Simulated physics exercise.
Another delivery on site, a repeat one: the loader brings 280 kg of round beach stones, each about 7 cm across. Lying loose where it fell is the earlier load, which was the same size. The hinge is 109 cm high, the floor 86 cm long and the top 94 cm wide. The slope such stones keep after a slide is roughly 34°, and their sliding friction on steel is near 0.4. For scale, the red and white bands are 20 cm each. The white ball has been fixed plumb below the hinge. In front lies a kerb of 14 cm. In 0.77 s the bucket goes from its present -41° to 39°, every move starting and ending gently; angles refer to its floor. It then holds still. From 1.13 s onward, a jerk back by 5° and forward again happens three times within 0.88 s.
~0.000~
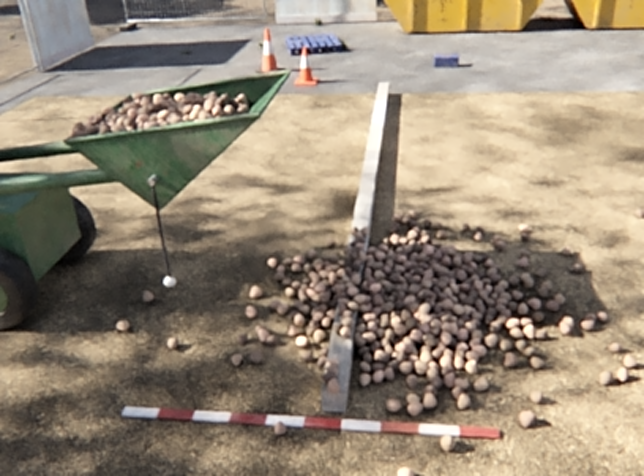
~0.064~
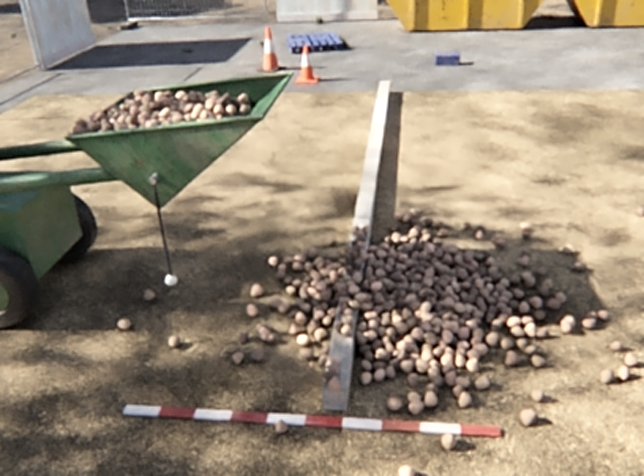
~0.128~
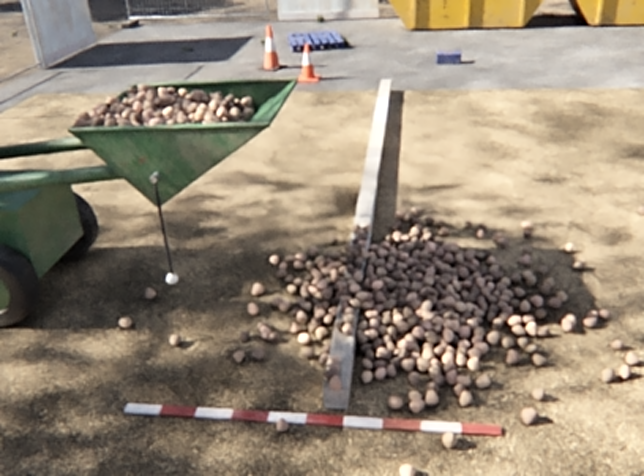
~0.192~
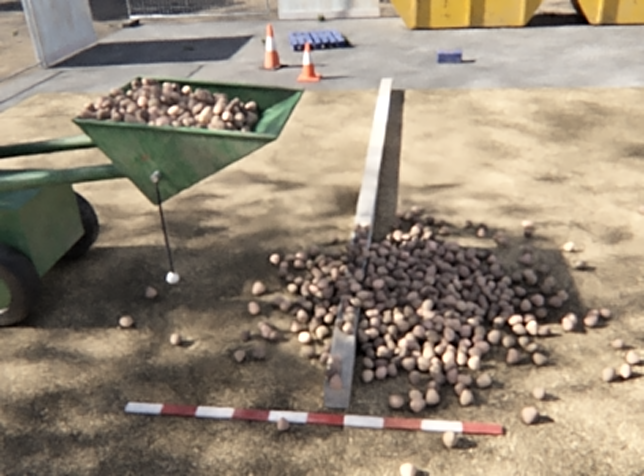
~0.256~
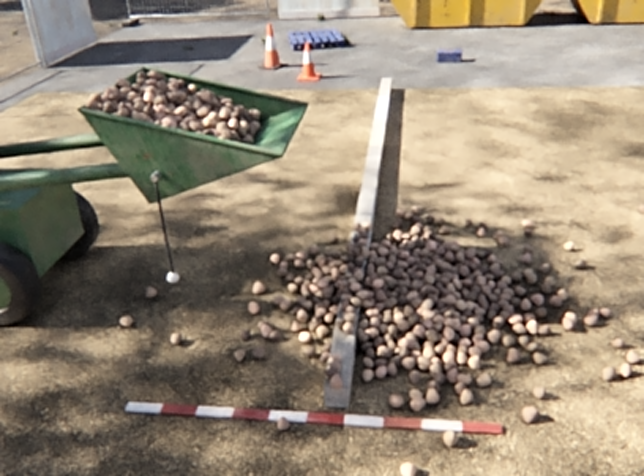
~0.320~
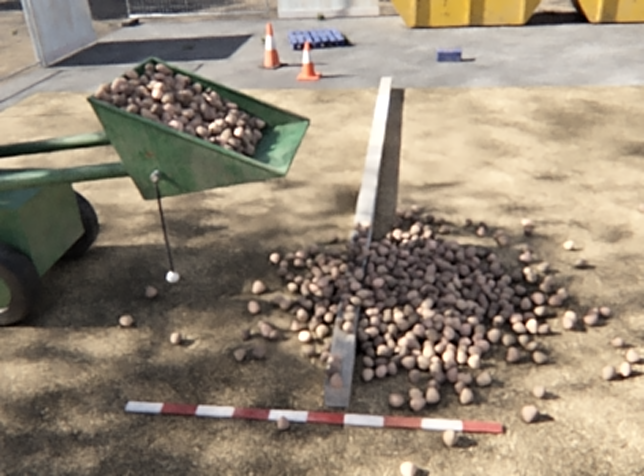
On a sunlit yard of sandy ground, a green loader bucket heaped with round stones sits at the left, beside a loose pile lying across a low kerb. The bucket slowly tilts, its rear rising and its right lip lowering, while the stones inside shift and the pile on the ground stays still.
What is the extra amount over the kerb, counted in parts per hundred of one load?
Close to 22 parts in a hundred.
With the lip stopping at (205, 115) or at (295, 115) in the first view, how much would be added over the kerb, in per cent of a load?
Roughly 0 and 50 percent, in that order.
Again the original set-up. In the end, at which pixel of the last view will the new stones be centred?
They end up centred around (323, 283).
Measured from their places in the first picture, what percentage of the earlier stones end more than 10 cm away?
About 5 per cent.
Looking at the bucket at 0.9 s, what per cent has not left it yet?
Roughly 75 per cent is still inside.
After 0.6 s the floor is at 27°; in per cent of one load, 100 in the bucket, 19 on this side of the kerb, 82 over the kerb; the foremost stones are at (615, 305).
After 0.9 s the floor is at 39°; in per cent of one load, 75 in the bucket, 44 on this side of the kerb, 82 over the kerb; the foremost stones are at (615, 305).
After 2.5 s the floor is at 39°; in per cent of one load, 0 in the bucket, 97 on this side of the kerb, 104 over the kerb; the foremost stones are at (615, 305).
After 4.9 s the floor is at 39°; in per cent of one load, 0 in the bucket, 97 on this side of the kerb, 104 over the kerb; the foremost stones are at (615, 305). Net gain over the kerb, 22.
